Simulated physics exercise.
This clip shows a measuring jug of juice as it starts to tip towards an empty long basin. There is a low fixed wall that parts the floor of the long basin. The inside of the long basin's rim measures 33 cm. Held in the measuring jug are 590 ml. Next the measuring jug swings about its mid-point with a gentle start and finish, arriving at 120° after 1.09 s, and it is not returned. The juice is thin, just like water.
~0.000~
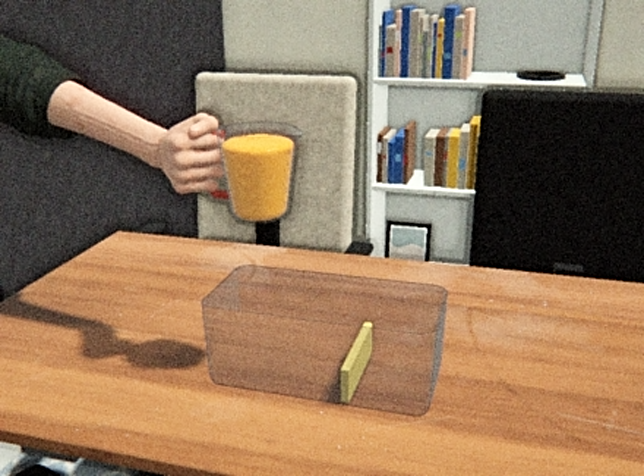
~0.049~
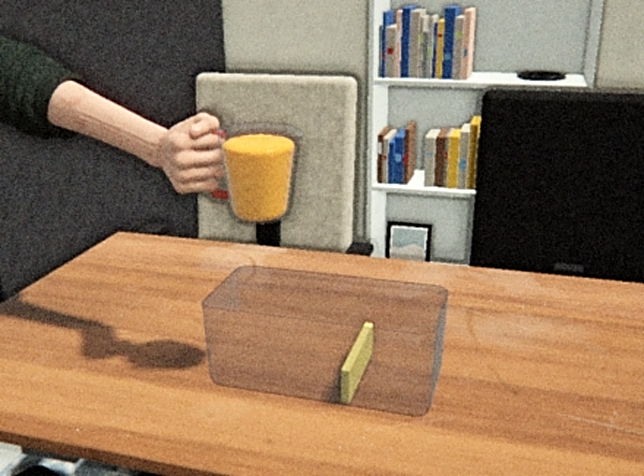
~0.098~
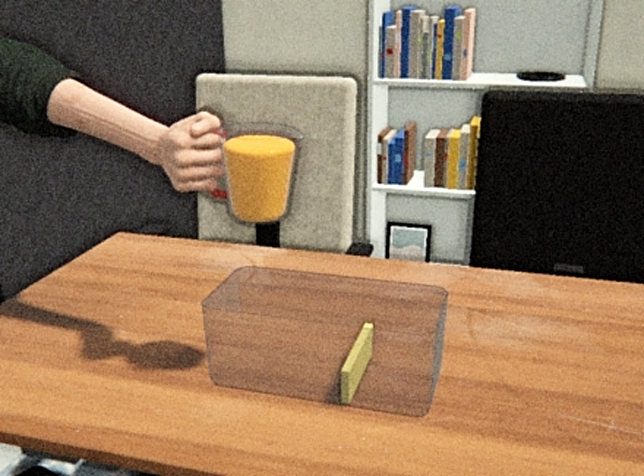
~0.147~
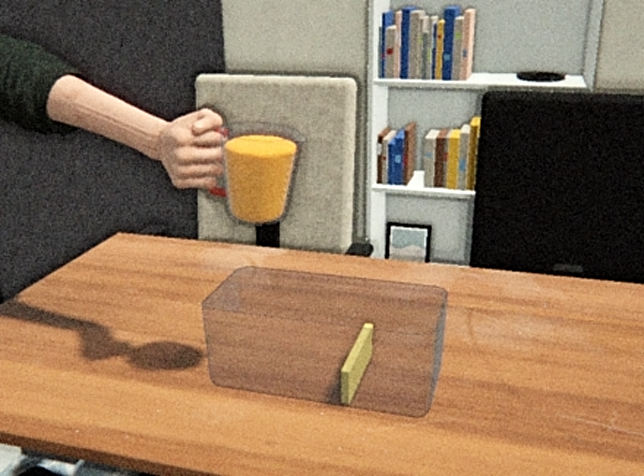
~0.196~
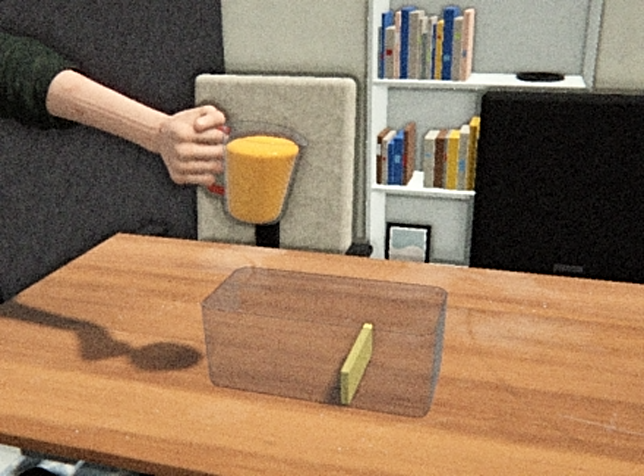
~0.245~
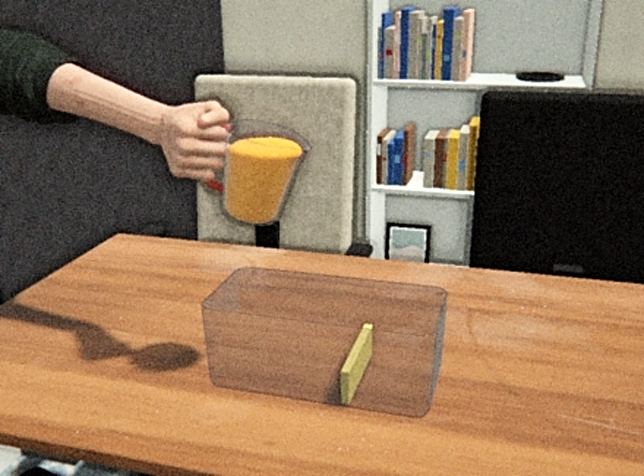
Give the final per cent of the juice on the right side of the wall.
The right side ends with about 51 per cent.
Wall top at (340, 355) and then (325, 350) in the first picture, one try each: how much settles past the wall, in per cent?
Around 75 and 90 percent, in that order.
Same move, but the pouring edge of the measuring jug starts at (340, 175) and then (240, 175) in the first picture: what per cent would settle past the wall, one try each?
About 85 %, then about 5 %.
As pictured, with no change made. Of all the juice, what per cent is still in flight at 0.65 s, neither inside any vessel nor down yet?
Around 24 percent.
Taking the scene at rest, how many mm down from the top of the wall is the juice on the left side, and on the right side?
It's around 44 mm on the left side and around 34 mm on the right side.
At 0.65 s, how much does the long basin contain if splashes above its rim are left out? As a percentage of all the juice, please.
Roughly 8 percent.
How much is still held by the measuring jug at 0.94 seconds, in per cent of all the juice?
8 per cent or thereabouts.
After 0.65 s the tilt is 78° and 68 per cent is still to pour, 1 is left of the wall and 7 right of it.
After 0.94 s the tilt is 115° and 8 per cent is still to pour, 25 is left of the wall and 48 right of it.
After 1.25 s the tilt is 120° and 0 per cent is still to pour, 48 is left of the wall and 50 right of it.
After 1.59 s the tilt is 120° and 0 per cent is still to pour, 48 is left of the wall and 51 right of it.
In the end 48 per cent lies left of the wall, 51 right of it and 1 outside.
